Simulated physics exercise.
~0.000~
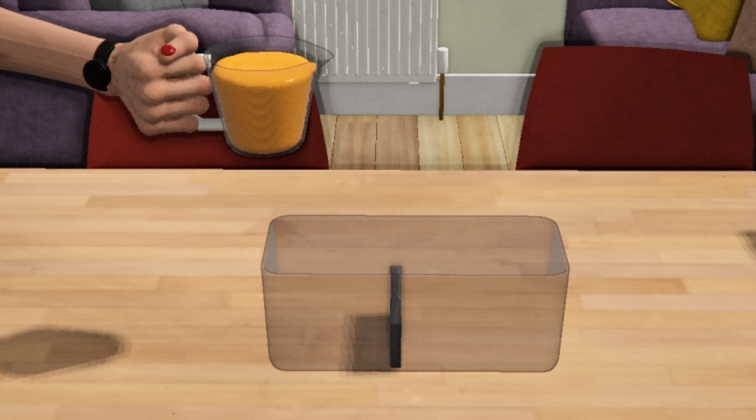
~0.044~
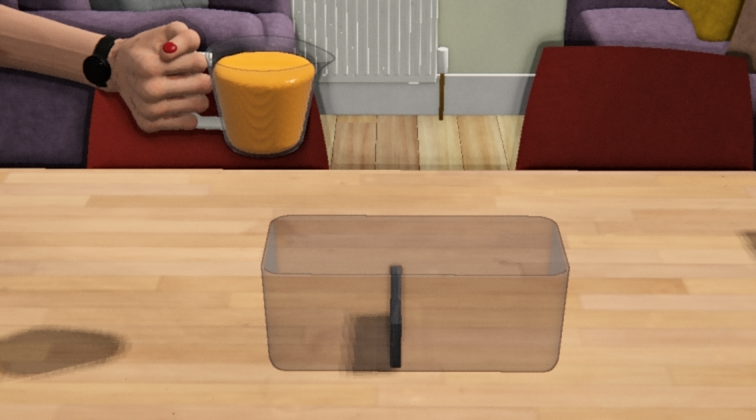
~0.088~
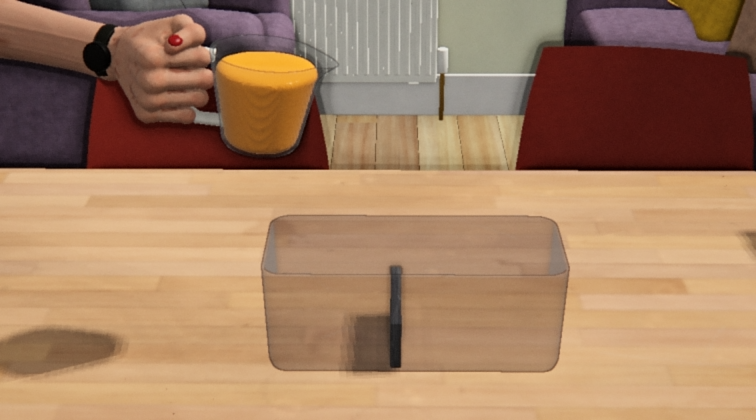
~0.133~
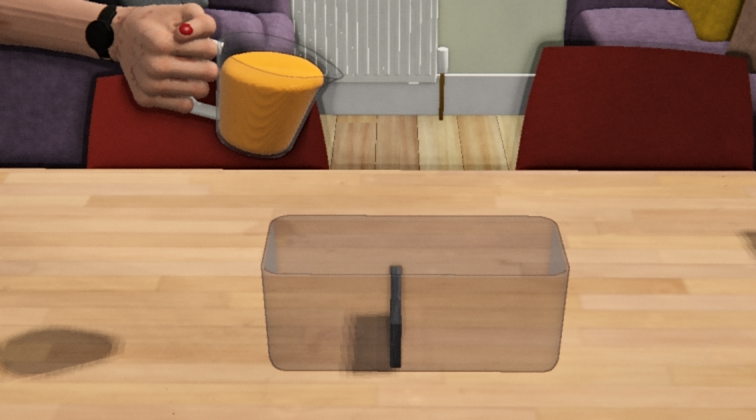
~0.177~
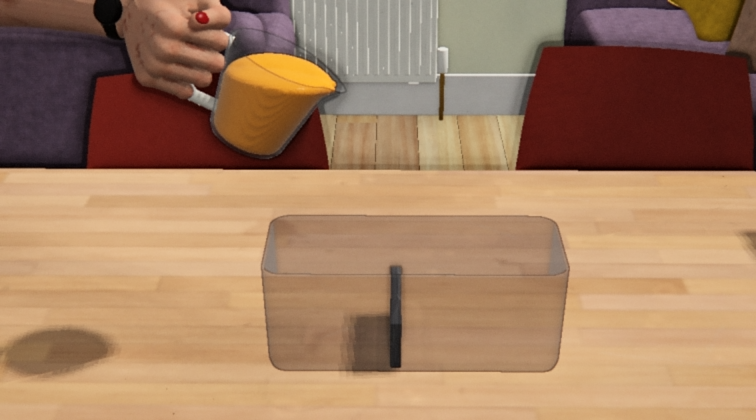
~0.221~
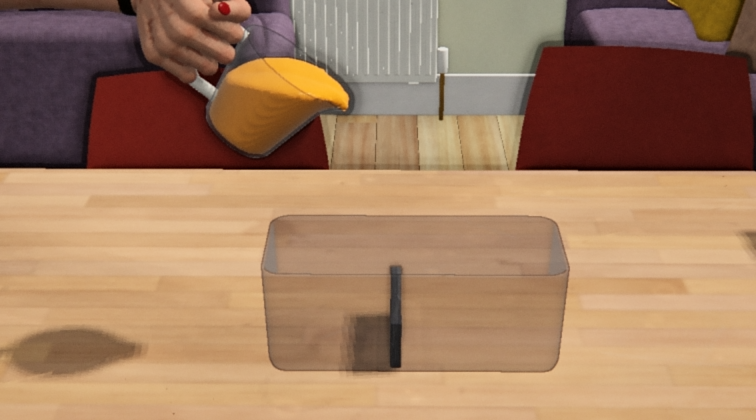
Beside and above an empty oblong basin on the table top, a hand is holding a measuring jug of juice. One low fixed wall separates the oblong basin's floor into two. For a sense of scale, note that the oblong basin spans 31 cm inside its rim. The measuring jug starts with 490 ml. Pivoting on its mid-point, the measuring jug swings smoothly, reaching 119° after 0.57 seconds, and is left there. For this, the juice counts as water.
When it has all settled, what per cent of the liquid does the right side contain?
The right side contains about 27 per cent.
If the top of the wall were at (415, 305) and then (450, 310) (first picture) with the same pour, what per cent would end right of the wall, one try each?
I'd say 10 percent on the first go, 10 percent on the next.
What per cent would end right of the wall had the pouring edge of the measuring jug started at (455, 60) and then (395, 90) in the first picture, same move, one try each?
85 and 80 %.
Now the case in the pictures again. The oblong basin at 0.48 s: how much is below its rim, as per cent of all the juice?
38 %, more or less.
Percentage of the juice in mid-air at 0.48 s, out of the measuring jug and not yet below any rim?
I'd put it at about 38 percent.
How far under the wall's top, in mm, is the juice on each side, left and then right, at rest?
Looks like roughly 34 mm on the left and roughly 50 mm on the right.
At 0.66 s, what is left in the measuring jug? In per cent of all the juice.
1 %.
By 0.48 s the tilt is 111° and 25 per cent is still to pour, 18 is left of the wall and 20 right of it.
By 0.66 s the tilt is 119° and 1 per cent is still to pour, 70 is left of the wall and 24 right of it.
By 0.86 s the tilt is 119° and 0 per cent is still to pour, 69 is left of the wall and 27 right of it.
By 1.07 s the tilt is 119° and 0 per cent is still to pour, 69 is left of the wall and 27 right of it.
At rest 69 per cent lies left of the wall, 27 right of it and 4 outside.
